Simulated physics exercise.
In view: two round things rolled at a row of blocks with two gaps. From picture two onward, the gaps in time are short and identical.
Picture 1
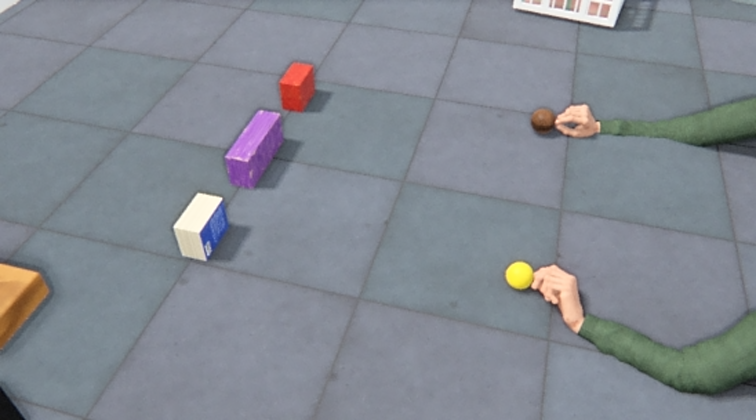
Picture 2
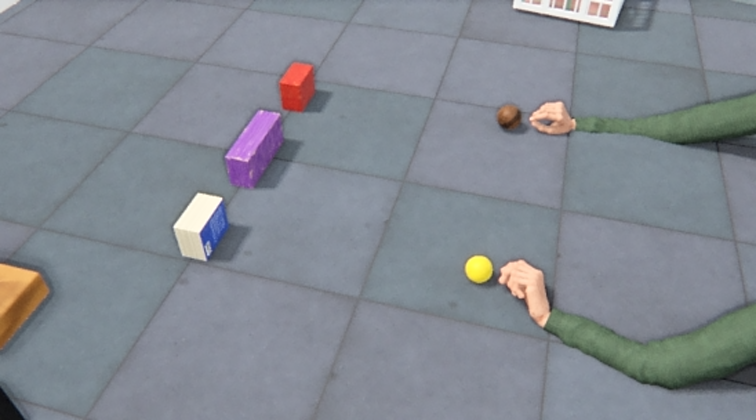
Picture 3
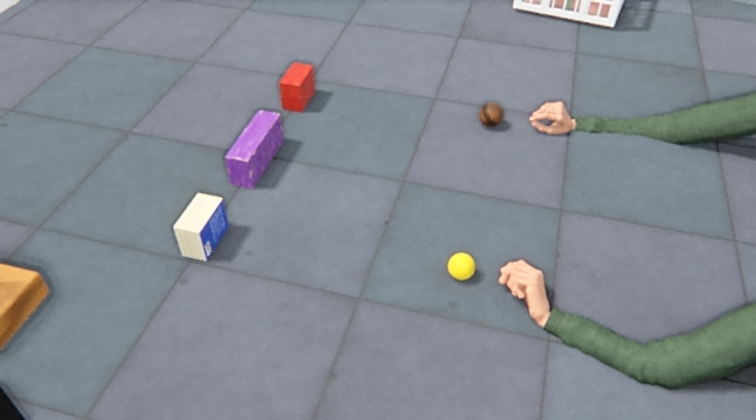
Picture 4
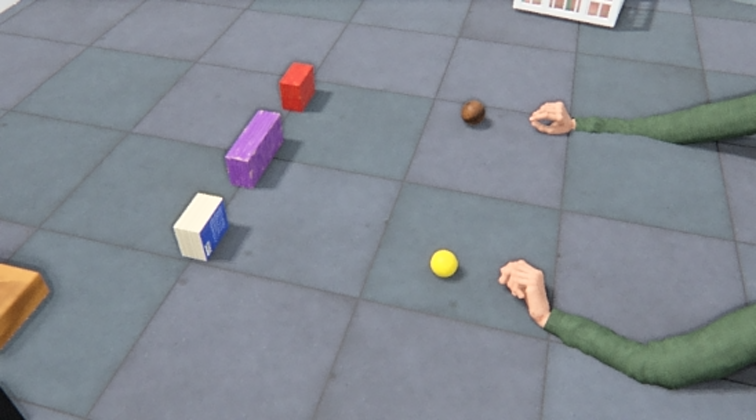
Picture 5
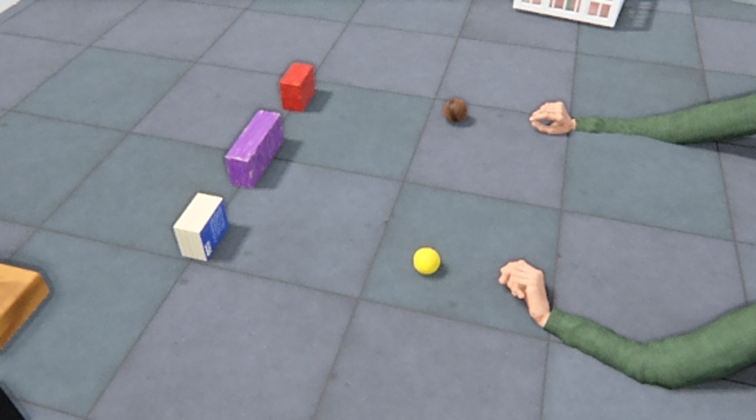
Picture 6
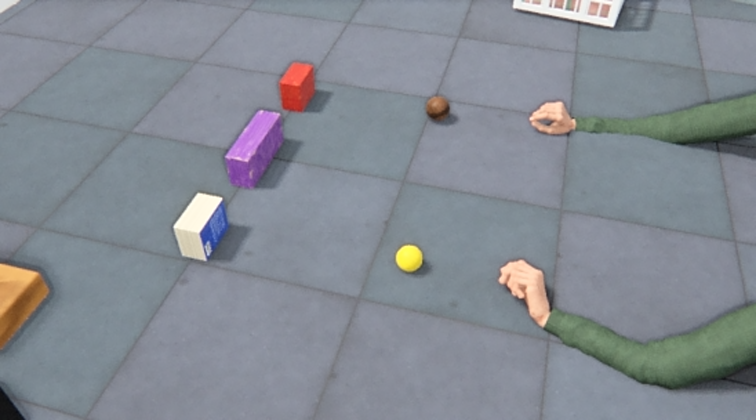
We see two hands in green sleeves release a yellow ball and a brown ball on a tiled floor, and both roll steadily left, side by side, while a red, a purple and a white-and-blue block stay still.
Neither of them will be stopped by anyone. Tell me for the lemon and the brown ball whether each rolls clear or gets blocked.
My prediction: The lemon should strike one of the blocks. The brown ball should strike one of the blocks.
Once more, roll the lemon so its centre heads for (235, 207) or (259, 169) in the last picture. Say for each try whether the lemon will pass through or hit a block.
Well, the first time it fits through the gap, and the second time it meets a block.
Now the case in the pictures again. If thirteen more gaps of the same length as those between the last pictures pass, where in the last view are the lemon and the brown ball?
(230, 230) and (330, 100).
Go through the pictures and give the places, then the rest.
Lemon (520, 276) under the hand; brown ball (543, 122) under the hand; purple block (256, 149), in the first picture.
Lemon (479, 270); brown ball (509, 118), in the second picture.
Lemon (462, 267); brown ball (491, 115), in the third picture.
Lemon (444, 264); brown ball (473, 113), in the fourth picture.
Lemon (427, 261); brown ball (456, 111), in the fifth picture.
Lemon (409, 258); brown ball (438, 109); red block (298, 88), in the sixth picture.
Then, 0.32 s on from there, lemon heading on near (280, 238); brown ball coming back near (320, 93).
In the end, the lemon bounces off, near (238, 240); the brown ball bounces off, near (344, 110).
